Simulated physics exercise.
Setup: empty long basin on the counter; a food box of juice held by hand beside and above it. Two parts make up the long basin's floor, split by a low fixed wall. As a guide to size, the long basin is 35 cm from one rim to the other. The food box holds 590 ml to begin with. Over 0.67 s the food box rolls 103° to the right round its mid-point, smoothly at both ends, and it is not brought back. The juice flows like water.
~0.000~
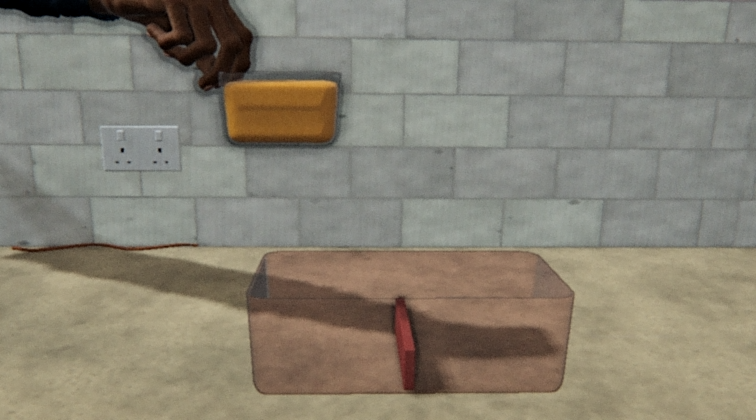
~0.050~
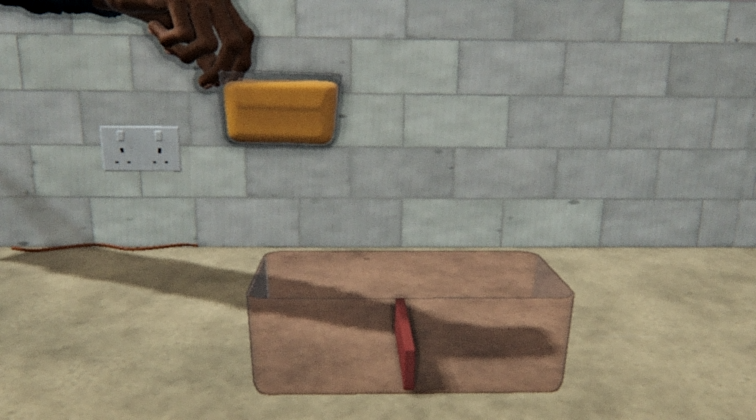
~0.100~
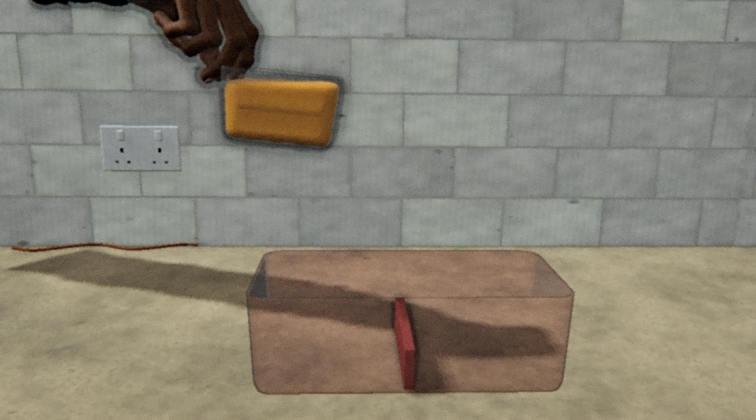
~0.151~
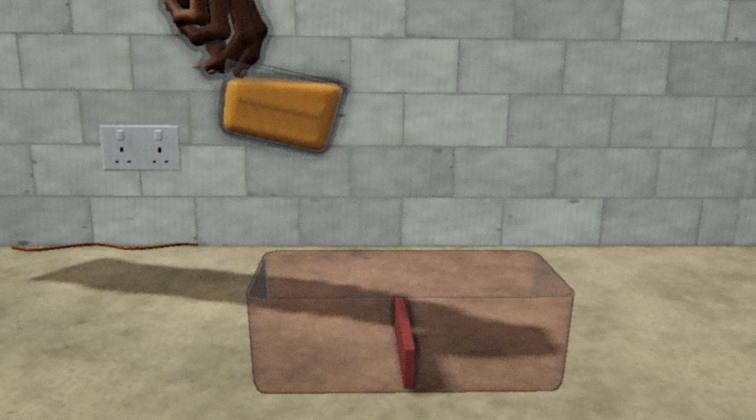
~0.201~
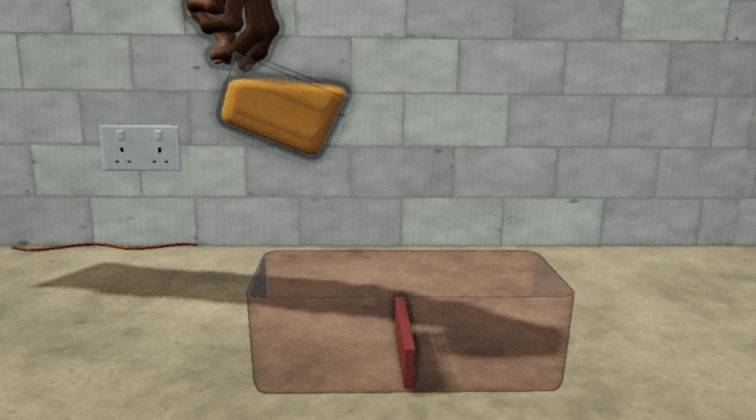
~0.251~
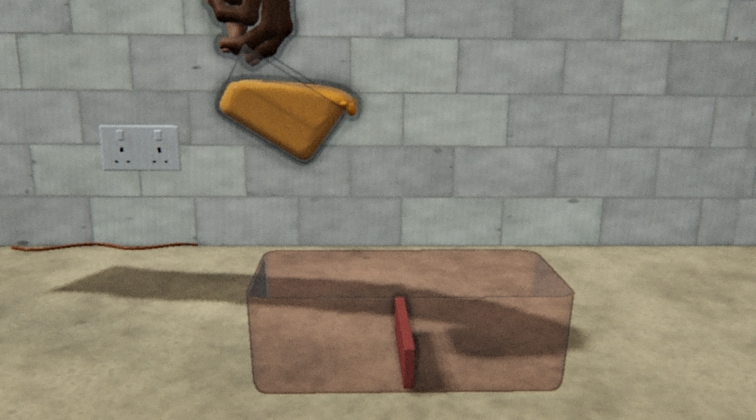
Orange box tilting steadily down to the right beneath a shifting hand, above a clear, empty basin with a red divider.
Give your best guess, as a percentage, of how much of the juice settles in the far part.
I would say 55 per cent of it settles there.
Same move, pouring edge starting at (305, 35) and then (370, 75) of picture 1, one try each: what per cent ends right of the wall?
About 15 %, then about 80 %.
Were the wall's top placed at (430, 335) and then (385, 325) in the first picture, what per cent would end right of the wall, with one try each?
The first try gives 20 percent and the second 75 percent.
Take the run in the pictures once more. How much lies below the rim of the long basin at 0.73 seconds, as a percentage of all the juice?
86 %, more or less.
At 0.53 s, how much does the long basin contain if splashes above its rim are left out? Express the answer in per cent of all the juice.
Fraction in basin: Approx. 22%.
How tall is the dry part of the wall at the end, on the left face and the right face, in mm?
It's around 38 mm on the left side and around 36 mm on the right side.
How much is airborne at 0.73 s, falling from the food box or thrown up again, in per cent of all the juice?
I'd put it at about 10 per cent of the liquid.
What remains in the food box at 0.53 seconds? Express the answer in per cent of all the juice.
Close to 26 percent of the liquid remains at that time.
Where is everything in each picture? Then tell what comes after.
Tilt 0°; pouring edge (340, 76); surface from (230, 84) to (338, 85); the long basin's rim runs from (257, 274) to (555, 274); the wall's top is at (405, 323), in the first frame.
Tilt 1°; pouring edge (340, 77); surface from (230, 83) to (338, 85), in the second frame.
Tilt 6°; pouring edge (342, 81); surface from (232, 81) to (339, 86), in the third frame.
Tilt 12°; pouring edge (345, 88); surface from (234, 80) to (343, 88), in the fourth frame.
Tilt 21°; pouring edge (347, 98); surface from (233, 84) to (347, 91); 1 per cent is over the edge, in the fifth frame.
Tilt 32°; pouring edge (347, 109); surface from (233, 84) to (343, 99); 6 per cent is over the edge, in the sixth frame.
By 0.53 s the tilt is 92° and 26 per cent is still to pour, 5 is left of the wall and 16 right of it.
By 0.73 s the tilt is 103° and 5 per cent is still to pour, 31 is left of the wall and 54 right of it.
By 0.94 s the tilt is 103° and 0 per cent is still to pour, 41 is left of the wall and 54 right of it.
By 1.17 s the tilt is 103° and 0 per cent is still to pour, 43 is left of the wall and 55 right of it.
At rest 43 per cent lies left of the wall, 55 right of it and 2 outside.
